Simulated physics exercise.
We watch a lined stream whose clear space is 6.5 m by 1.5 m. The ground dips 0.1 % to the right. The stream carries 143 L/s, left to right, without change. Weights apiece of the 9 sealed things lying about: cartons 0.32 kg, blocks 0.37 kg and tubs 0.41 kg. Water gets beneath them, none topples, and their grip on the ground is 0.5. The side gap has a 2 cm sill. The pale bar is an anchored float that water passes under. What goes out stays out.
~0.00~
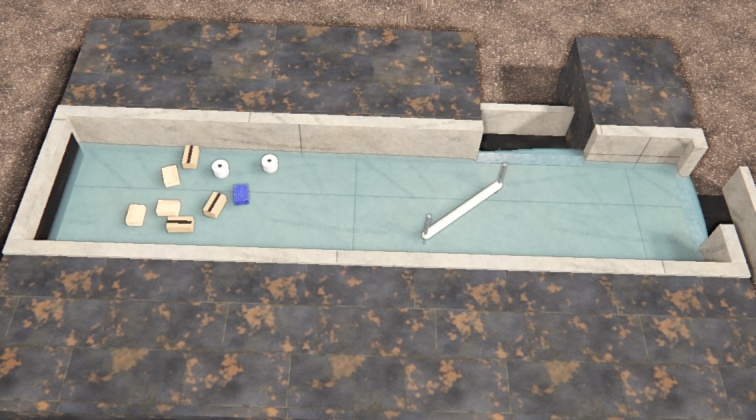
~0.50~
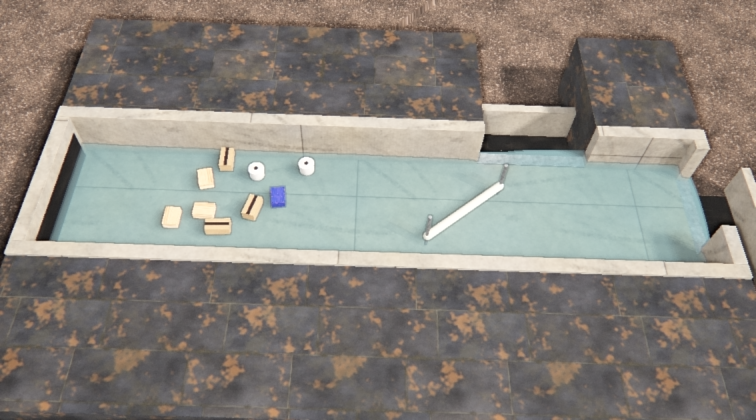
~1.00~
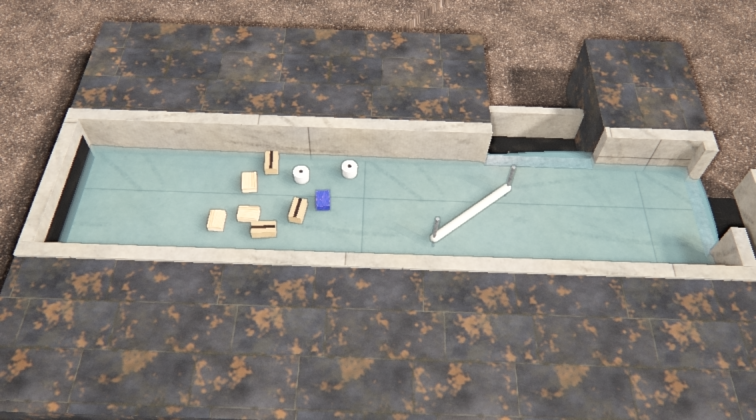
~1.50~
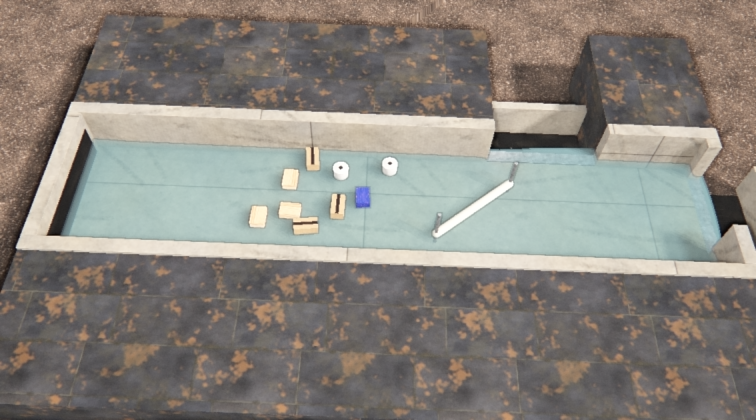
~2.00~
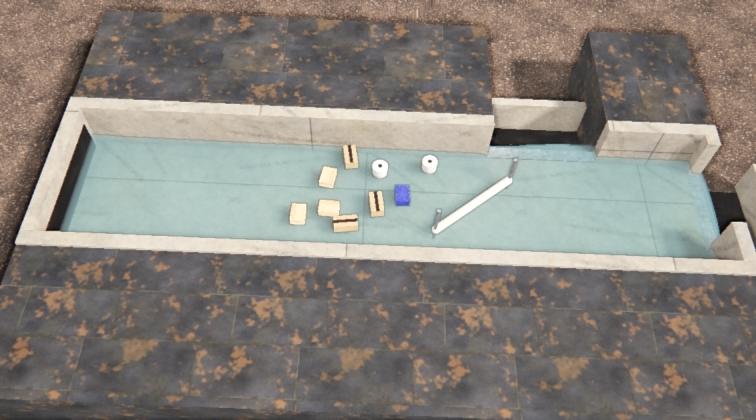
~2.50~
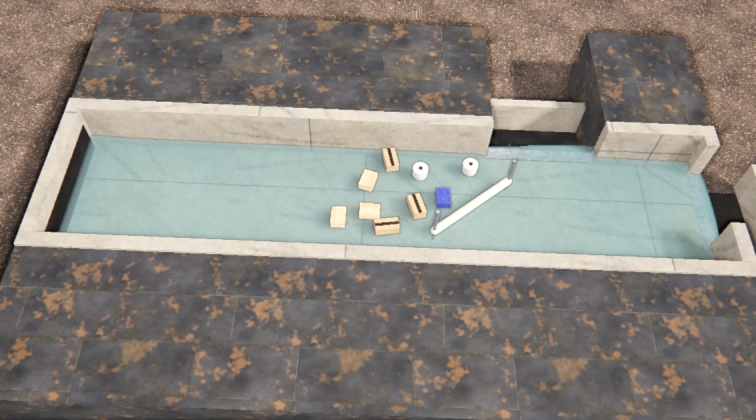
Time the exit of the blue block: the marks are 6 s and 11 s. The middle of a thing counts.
Expect it before the first time.
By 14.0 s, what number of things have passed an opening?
9 of them.
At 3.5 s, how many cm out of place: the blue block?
Roughly 250 cm by then.
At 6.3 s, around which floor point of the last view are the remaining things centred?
Near (507, 176).
After 3.5 s the blue block is near (490, 180), 2.5 m from its start, afloat; 0 of 9 are out; 9 afloat.
After 6.3 s the blue block has gone out (at 4.7 s); 7 of 9 are out; 2 afloat.
After 10.0 s the blue block has gone out (at 4.7 s); 9 of 9 are out; 0 afloat.
After 14.0 s the blue block has gone out (at 4.7 s); 9 of 9 are out; 0 afloat.
